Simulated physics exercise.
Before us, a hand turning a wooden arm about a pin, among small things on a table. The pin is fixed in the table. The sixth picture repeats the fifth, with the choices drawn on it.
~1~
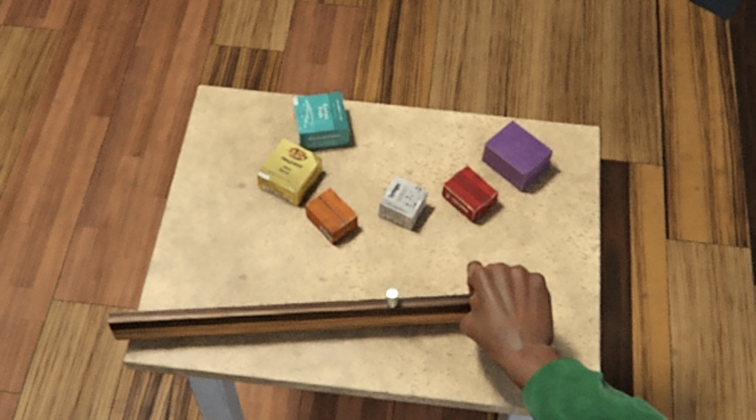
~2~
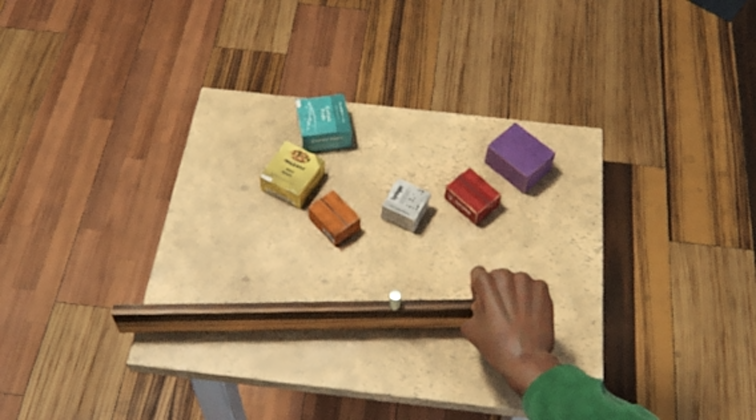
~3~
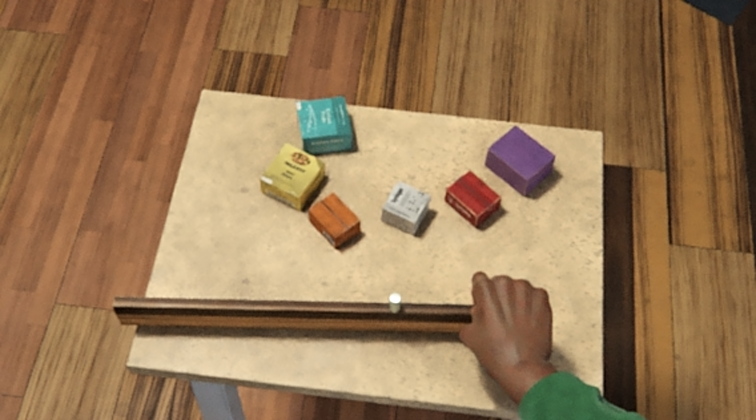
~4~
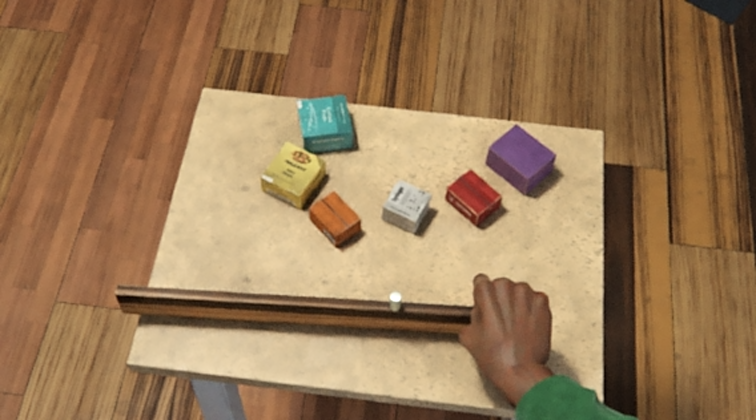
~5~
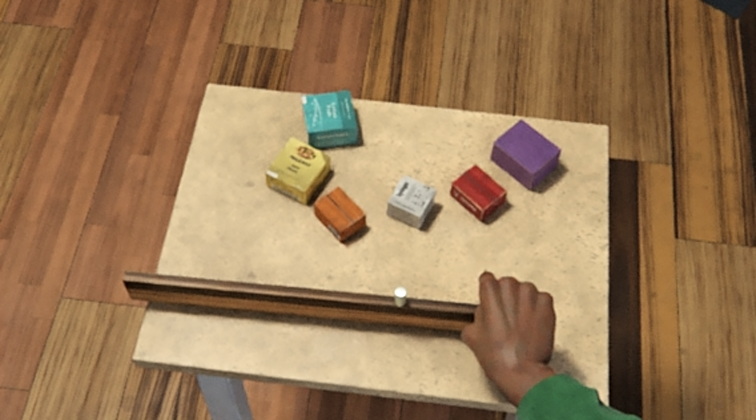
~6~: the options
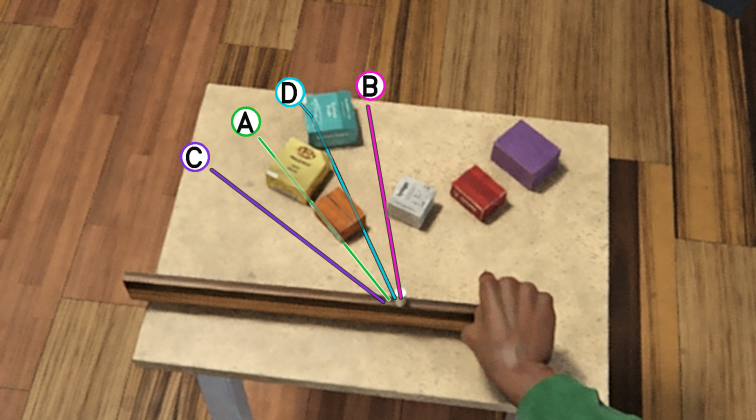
A hand slightly turns a wooden arm, raising its left end beside small colourful boxes.
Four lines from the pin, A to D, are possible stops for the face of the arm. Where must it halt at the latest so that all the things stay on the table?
Up to line D.
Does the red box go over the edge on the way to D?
No.
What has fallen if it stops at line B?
It is the turquoise box.
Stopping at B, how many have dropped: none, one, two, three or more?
One.
On the copy, A at (321, 215); B at (383, 197); C at (294, 233); D at (351, 202).
On D. First, arm (275, 240); turquoise box (329, 120); purple block (525, 155).
Then, arm (313, 204); turquoise box (335, 116); yellow packet (313, 166).
Finally, arm (348, 188); turquoise box (356, 103); yellow packet (361, 158); nothing has fallen.
By contrast, A is safe but short; B drops the turquoise box; C is safe but short.
